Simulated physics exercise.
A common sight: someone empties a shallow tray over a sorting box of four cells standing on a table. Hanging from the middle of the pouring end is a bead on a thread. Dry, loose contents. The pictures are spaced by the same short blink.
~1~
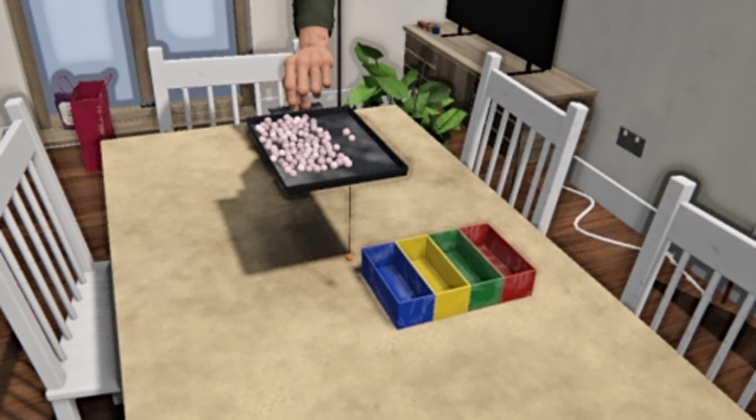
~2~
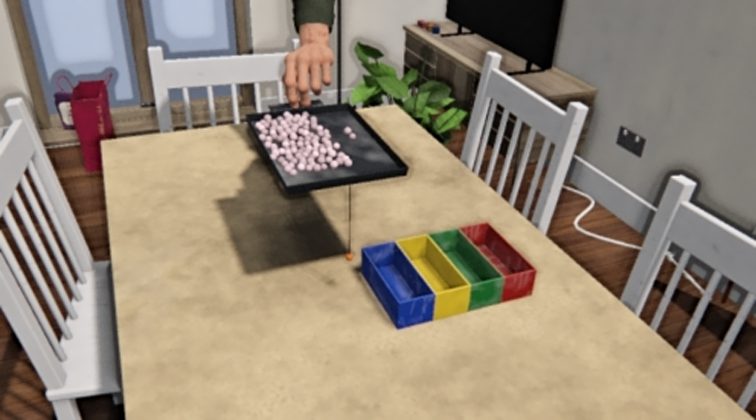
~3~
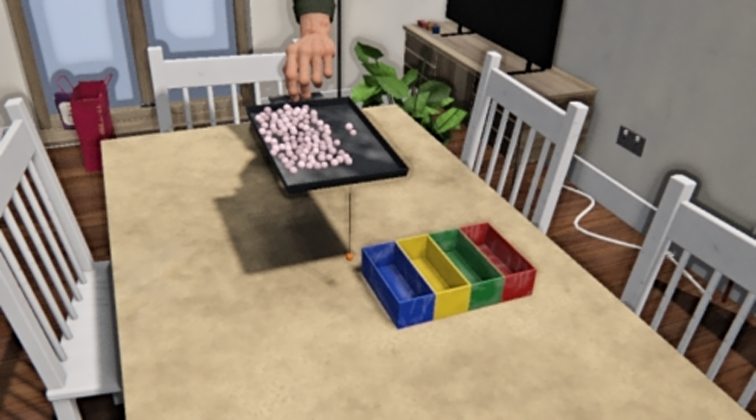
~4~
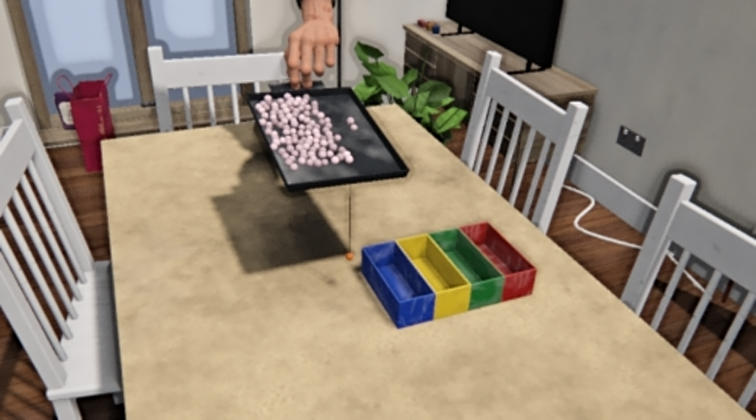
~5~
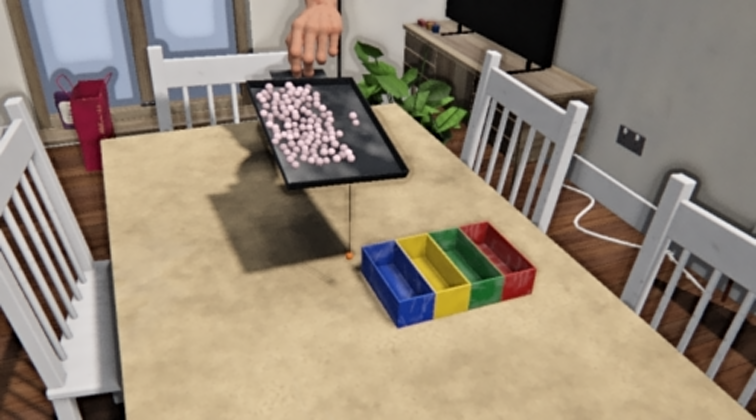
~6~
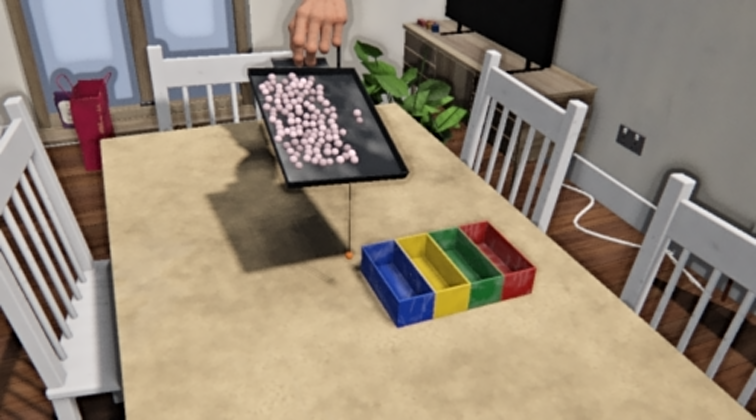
On a dining table ringed by white chairs, a hand holds a dark tray of pale pink beads above a box with blue, yellow, green and red cells. The tray barely moves at first, then its far end gradually rises, steepening the slope as the beads shift slightly.
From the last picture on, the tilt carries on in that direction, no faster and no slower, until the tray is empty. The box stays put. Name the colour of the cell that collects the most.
Blue.
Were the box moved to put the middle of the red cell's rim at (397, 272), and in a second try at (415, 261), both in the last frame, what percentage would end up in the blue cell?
Trial 1: 0 percent; trial 2: 0 percent.
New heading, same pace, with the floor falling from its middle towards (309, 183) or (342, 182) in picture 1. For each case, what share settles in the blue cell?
For the first it's near 0 %, for the second near 10 %.
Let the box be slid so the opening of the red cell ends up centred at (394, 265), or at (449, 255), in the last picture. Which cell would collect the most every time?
The first time it is that red cell; the second time it is that green cell.
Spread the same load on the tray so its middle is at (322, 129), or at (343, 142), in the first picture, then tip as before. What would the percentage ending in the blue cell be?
Roughly 50 % and then 50 %.
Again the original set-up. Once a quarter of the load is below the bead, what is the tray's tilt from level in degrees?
That happens at around 85°.
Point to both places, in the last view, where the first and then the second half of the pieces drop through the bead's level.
Near (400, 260) to start, and near (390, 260) afterwards.
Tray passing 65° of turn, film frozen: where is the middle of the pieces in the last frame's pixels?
I'd mark the middle close to (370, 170).
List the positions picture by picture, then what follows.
In the first picture, corners of the pouring end at (288, 186) and (407, 167), level; middle of the load at (300, 146), sugar pearls; bead on its thread at (349, 258); blue cell at (416, 309); yellow cell at (452, 301); green cell at (486, 292); red cell at (519, 284).
In the second picture, corners of the pouring end at (288, 185) and (407, 167), level; middle of the load at (300, 145).
In the third picture, corners of the pouring end at (288, 185) and (407, 168), tipped barely, lowest at the right corner; middle of the load at (300, 140).
In the fourth picture, corners of the pouring end at (289, 184) and (408, 169), tipped a little, lowest at the right corner; middle of the load at (301, 134).
In the fifth picture, corners of the pouring end at (289, 182) and (408, 170), tipped a little, lowest at the right corner; middle of the load at (302, 128).
In the sixth picture, corners of the pouring end at (290, 181) and (408, 172), tipped clearly, lowest at the right corner; middle of the load at (306, 124), all on the move; blue cell at (416, 308); yellow cell at (452, 299); green cell at (486, 290); red cell at (518, 282).
Soon after the last picture, tray tipped steeply; most on the tray; a small part in the yellow cell; a stray few in the blue cell; a small part falling or outside the box.
A little later, tray tipped past a quarter turn; about a quarter on the tray; about a third in the blue cell; a small part in the yellow cell; about a third falling or outside the box.
Later still, tray tipped past a quarter turn; about half in the blue cell; about a quarter in the yellow cell; a stray few in the green cell; about a third falling or outside the box.
By the end, tray tipped past a quarter turn; about half in the blue cell; about a quarter in the yellow cell; a stray few in the green cell; none in the red cell; about a third outside the box.
